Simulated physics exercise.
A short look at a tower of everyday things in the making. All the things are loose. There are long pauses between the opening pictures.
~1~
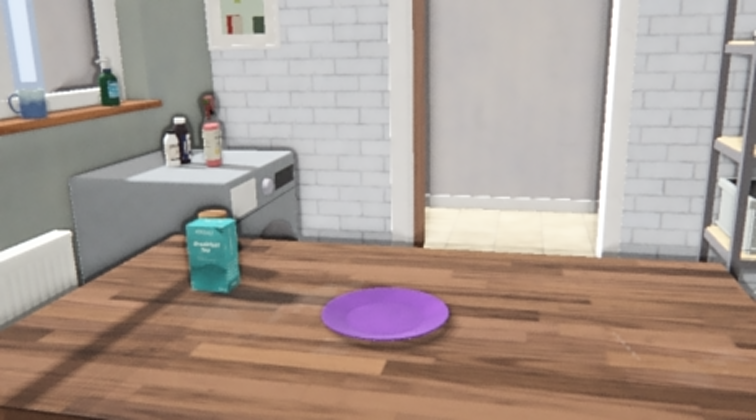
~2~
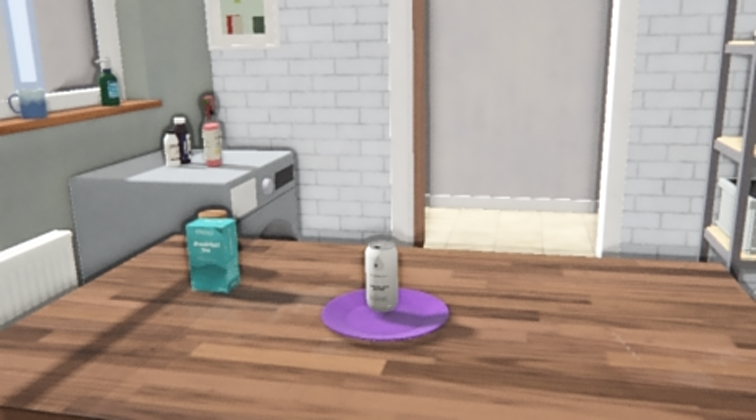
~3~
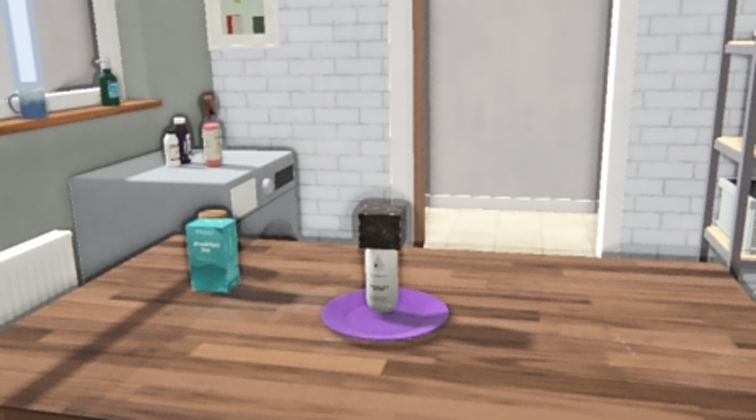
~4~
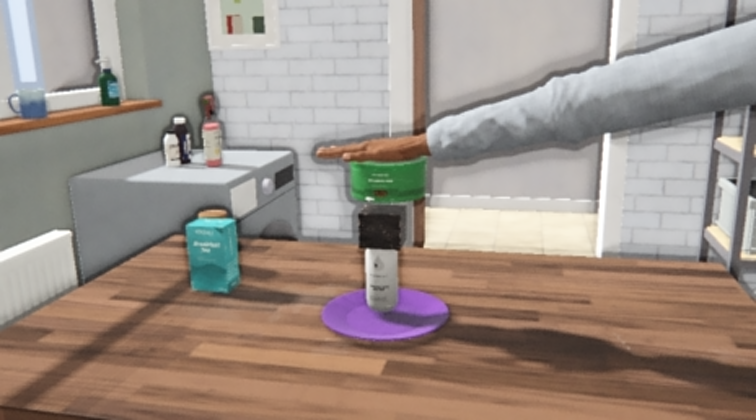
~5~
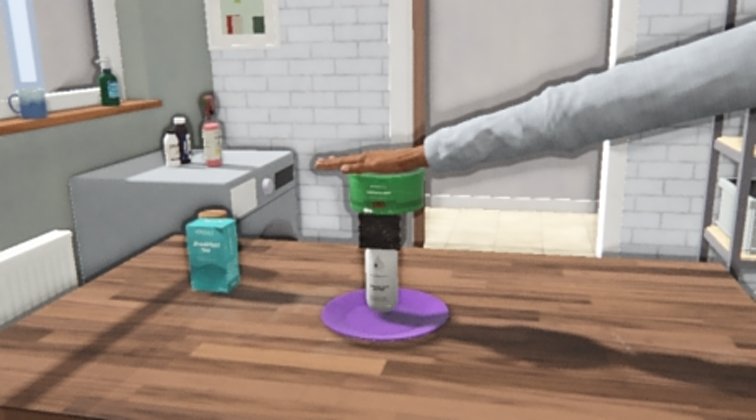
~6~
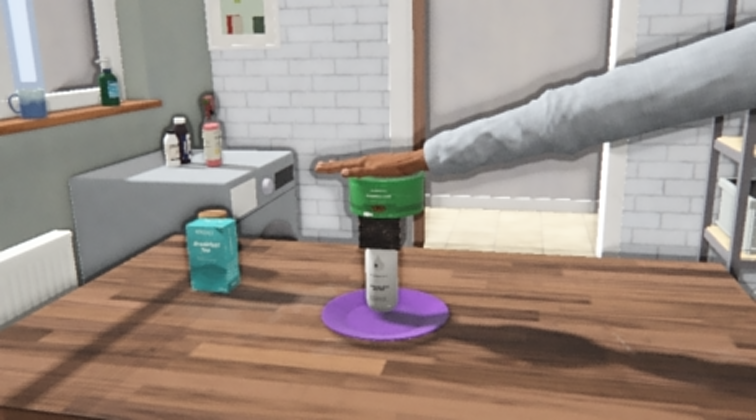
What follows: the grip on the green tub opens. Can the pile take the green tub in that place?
In the end the pile keeps its balance.
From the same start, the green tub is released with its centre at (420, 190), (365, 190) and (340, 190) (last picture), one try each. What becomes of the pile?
First try: It gives way; second try: It holds; third try: It gives way.
Then, 0.20 s past the last view, nothing moves.
Then, 0.70 s past the last view, green tub resting near (387, 192).
Finally, all 6 still in place. Final places as the last picture's camera would see them, green tub near (387, 192). The pile stays up.
